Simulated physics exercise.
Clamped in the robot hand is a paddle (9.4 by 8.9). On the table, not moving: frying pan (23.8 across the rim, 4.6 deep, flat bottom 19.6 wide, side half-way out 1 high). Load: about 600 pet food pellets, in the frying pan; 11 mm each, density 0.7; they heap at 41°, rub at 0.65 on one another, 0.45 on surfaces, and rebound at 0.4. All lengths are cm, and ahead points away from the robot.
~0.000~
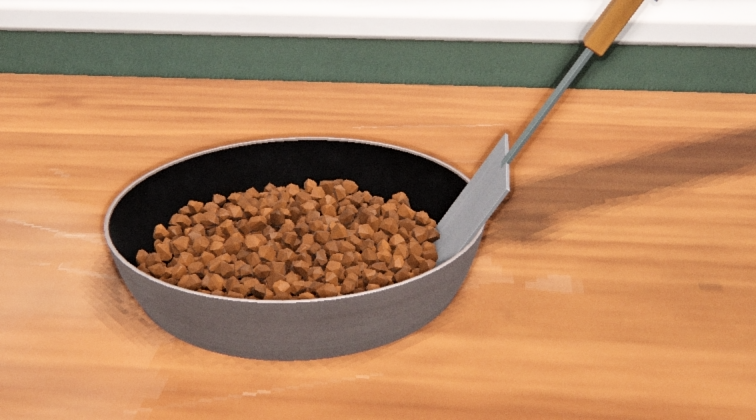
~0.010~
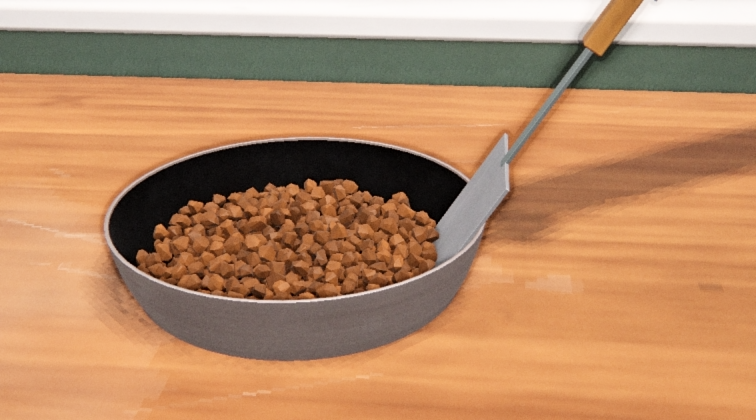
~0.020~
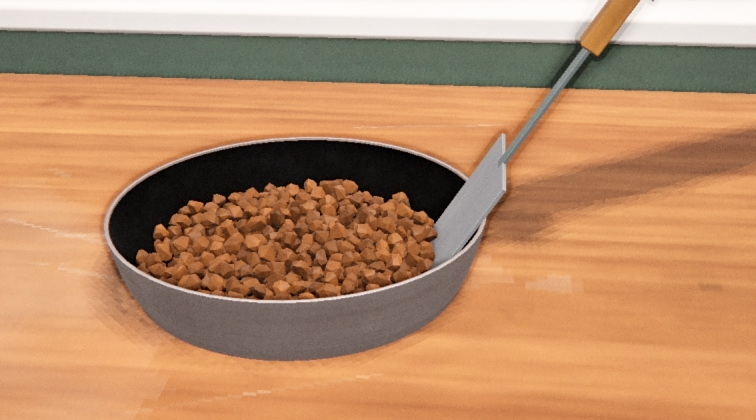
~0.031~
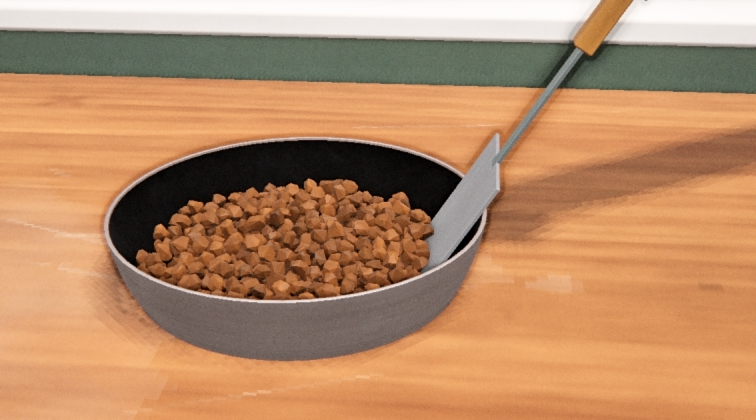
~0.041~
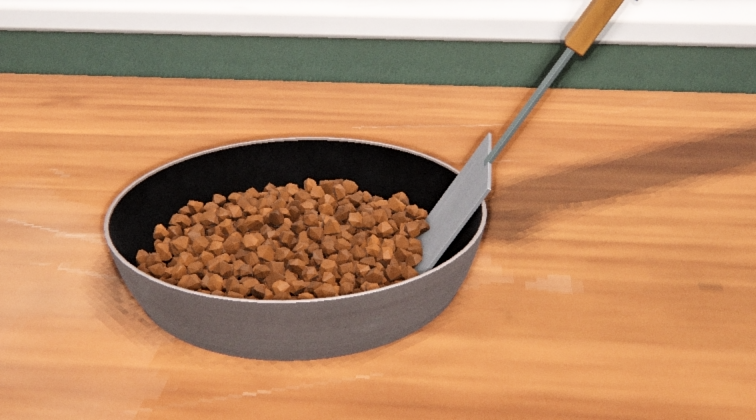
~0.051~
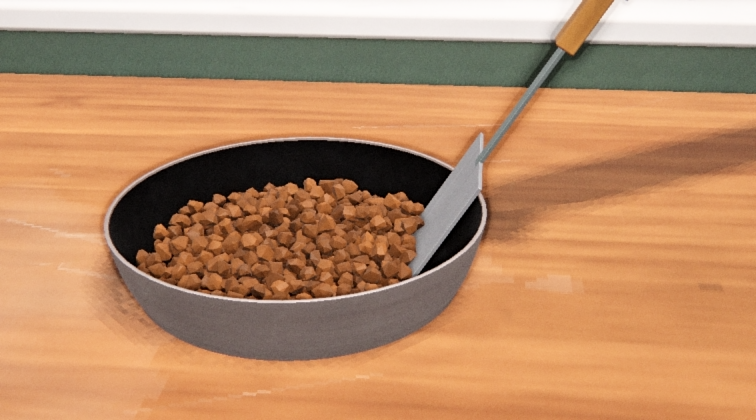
A frying pan heaped with small brown pellets sat still on a wooden table while a flat metal paddle with a wooden handle slid slightly left inside its right edge, nudging the nearest pellets.
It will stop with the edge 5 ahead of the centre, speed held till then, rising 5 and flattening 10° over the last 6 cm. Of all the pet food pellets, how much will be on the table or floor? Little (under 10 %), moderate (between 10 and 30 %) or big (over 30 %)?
Answer: Little; under 10 % of the pet food pellets finish on the table or floor.
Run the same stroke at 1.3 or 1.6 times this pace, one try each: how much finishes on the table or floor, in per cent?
Some 10 and 15 per cent.
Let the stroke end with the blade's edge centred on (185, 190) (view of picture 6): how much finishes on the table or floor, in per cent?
Some 10 per cent.
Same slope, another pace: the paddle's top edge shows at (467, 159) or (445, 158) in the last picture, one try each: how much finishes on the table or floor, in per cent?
About 15 and 25 per cent.
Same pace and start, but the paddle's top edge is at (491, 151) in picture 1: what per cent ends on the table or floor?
About 0 per cent.
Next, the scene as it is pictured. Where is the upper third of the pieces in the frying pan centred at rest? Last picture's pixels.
At about (184, 221).
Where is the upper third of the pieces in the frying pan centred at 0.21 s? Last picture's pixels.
Near (242, 214).
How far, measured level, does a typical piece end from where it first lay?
About 2 cm.
By 0.13 s, sloping 58°, highest piece 6 above the table; 601 in the frying pan.
By 0.21 s, sloping 53°, highest piece 8 above the table; 601 in the frying pan.
By 0.46 s, sloping 48°, highest piece 7 above the table; 584 in the frying pan, 15 on the table or floor, 2 on the blade or in flight.
By 1.51 s, sloping 48°, highest piece 6 above the table; 581 in the frying pan, 20 on the table or floor.
Final count, 581 in the frying pan, 20 on the table or floor. That is 3 % on the table or floor.
